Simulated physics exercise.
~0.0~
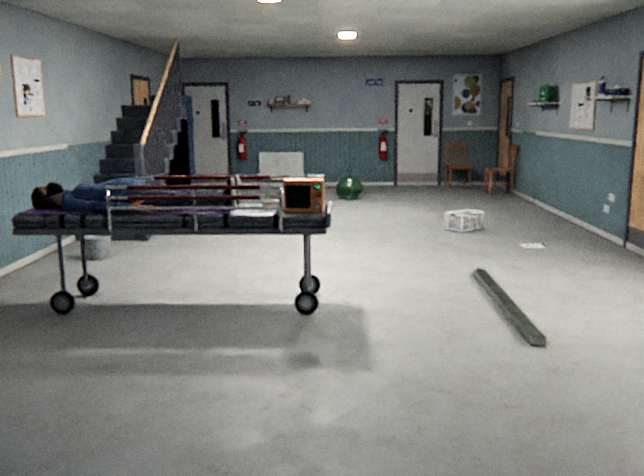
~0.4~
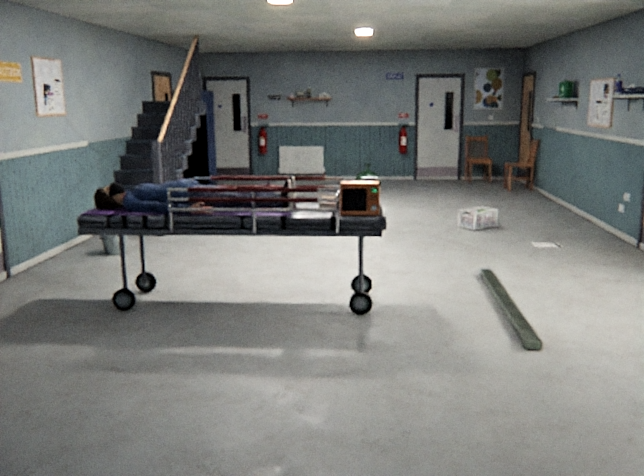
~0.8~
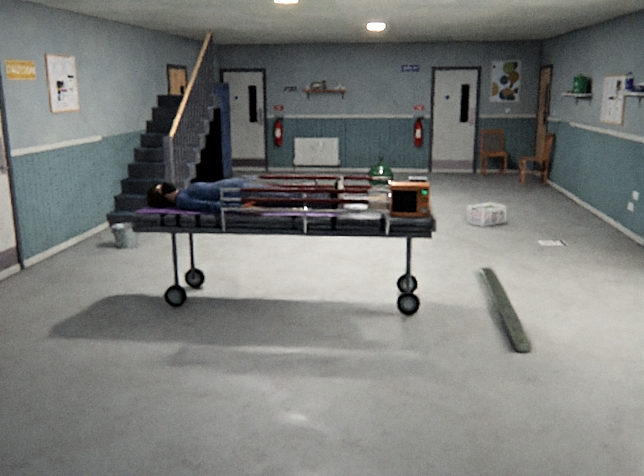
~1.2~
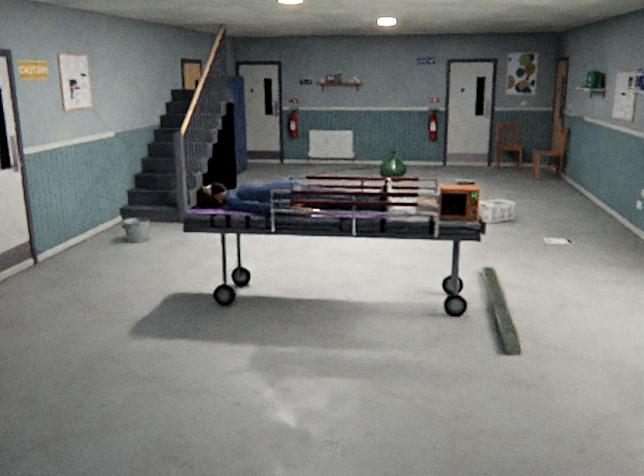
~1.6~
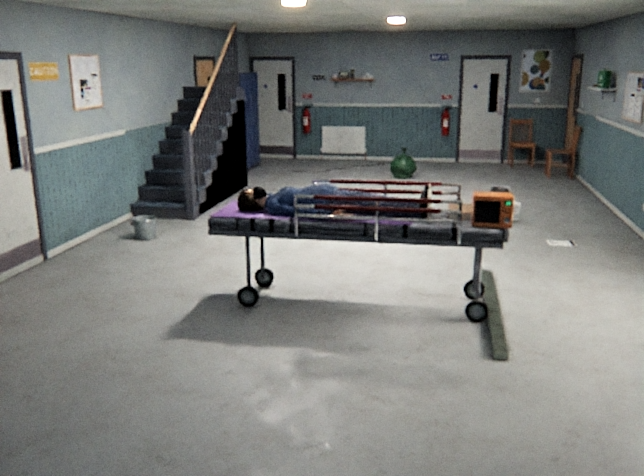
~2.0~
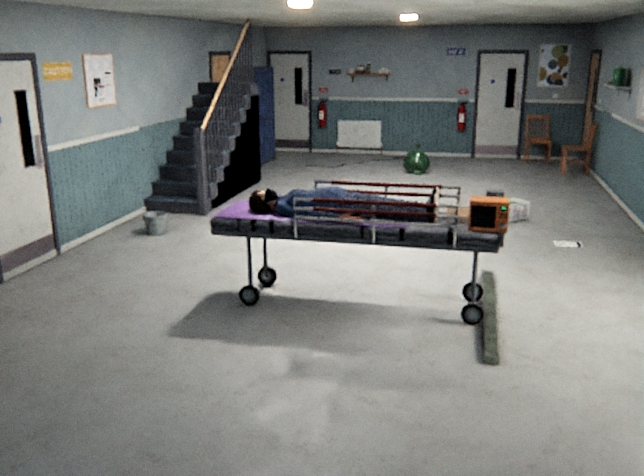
A grey and teal hospital room is seen from slightly above, with dark stairs at the left, doors and red extinguishers at the back, and a green bar lying on the floor at the right. A person in blue lies on a dark wheeled trolley between rails, head to the left, with an orange monitor and other small items near the feet. The trolley rolls rightward as the view drifts a little sideways. It reaches the bar and halts, staying level. The monitor stays upright near the right end, and the person remains lying aboard.
